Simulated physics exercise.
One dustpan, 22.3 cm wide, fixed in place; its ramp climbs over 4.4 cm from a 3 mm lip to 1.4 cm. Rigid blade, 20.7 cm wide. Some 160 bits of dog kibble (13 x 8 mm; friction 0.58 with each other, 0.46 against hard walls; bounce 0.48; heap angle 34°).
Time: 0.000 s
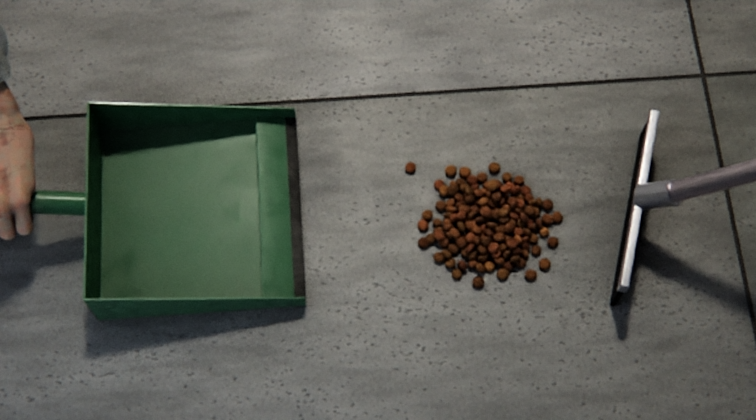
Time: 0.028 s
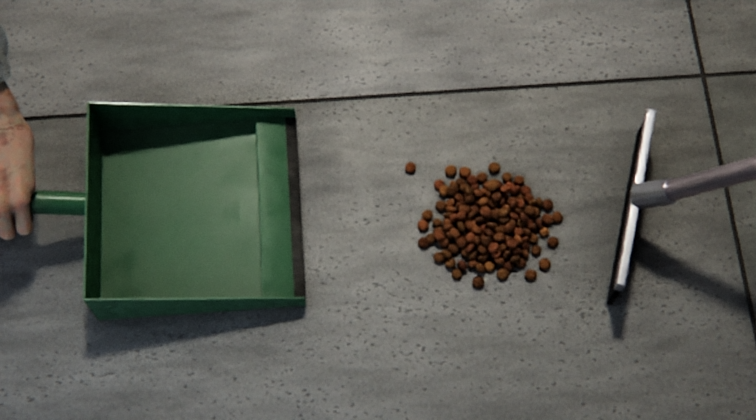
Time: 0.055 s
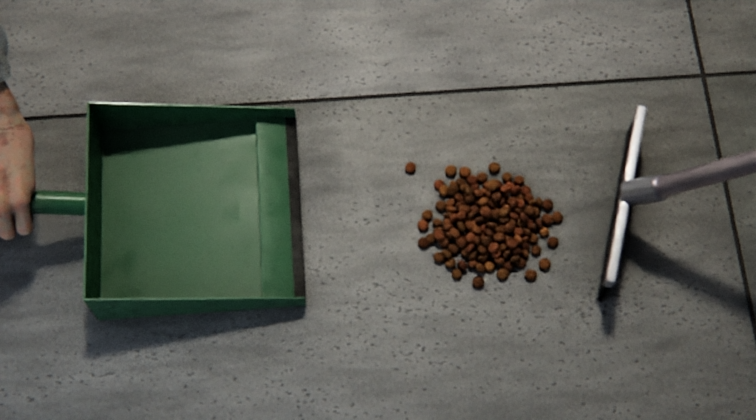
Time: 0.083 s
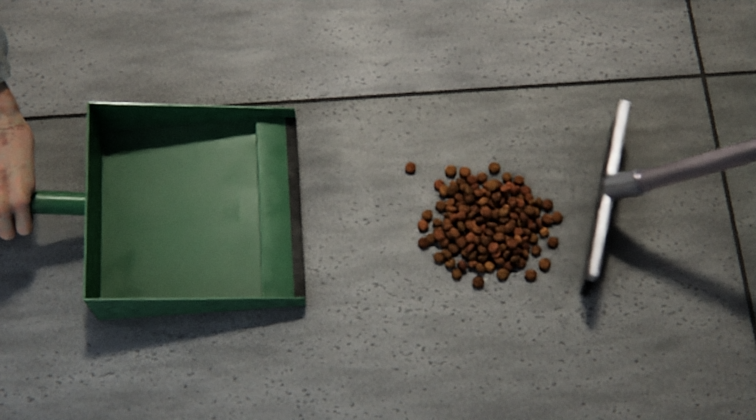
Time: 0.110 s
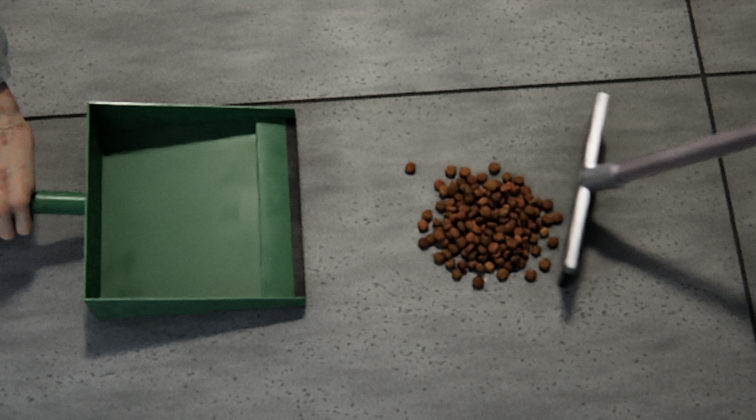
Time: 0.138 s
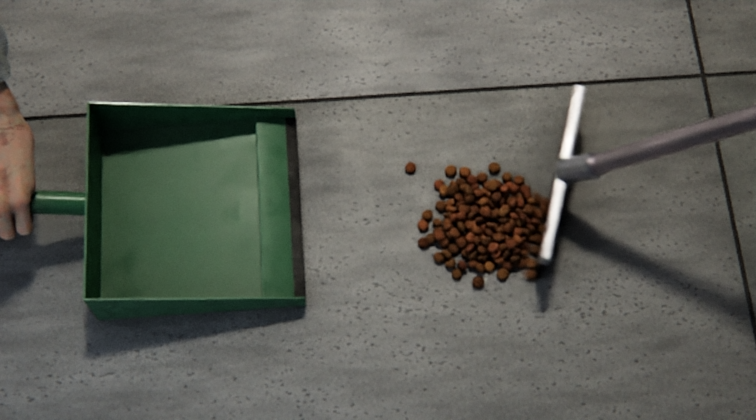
A flat metal blade on a long handle slid leftward across the gray tiled floor and pressed into the edge of a brown kibble pile, while a hand held a green dustpan still at left.
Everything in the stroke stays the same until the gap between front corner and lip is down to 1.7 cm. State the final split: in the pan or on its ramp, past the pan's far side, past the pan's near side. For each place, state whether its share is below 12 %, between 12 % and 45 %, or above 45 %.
At the end, pan: I predict a mid-range share of the load; far side: I predict a mid-range share of the load; near side: I predict a minor share of the load.
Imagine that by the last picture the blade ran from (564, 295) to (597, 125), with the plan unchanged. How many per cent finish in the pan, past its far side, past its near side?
Pan 10 % / far 0 % / near 5 %.
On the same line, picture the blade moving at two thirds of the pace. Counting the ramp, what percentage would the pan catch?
Share: Close to 15 %.
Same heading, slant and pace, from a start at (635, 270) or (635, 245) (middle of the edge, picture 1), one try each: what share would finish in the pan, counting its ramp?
Around 30 percent, then around 30 percent.
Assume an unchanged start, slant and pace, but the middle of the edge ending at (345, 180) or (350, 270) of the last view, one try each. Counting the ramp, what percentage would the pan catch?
I'd expect around 30 percent, then around 15 percent.
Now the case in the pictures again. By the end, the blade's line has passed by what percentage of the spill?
30 %.
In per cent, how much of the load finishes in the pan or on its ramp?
Some 25 per cent.
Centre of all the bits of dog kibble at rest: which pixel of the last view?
In the last view, approximately (305, 162).
After 0.28 s, middle of the blade 16 cm from the lip; 0 % over the lip, far side 0 %, near side 5 %.
After 0.38 s, middle of the blade 7 cm from the lip; 0 % over the lip, far side 10 %, near side 5 %.
Then, at 0.61 s, middle of the blade 5 cm from the lip; 25 % over the lip, far side 20 %, near side 5 %.
In the end, at 1.1 s, pan 25 %, far side 20 %, near side 5 %, in front of the lip or behind the blade 55 %.
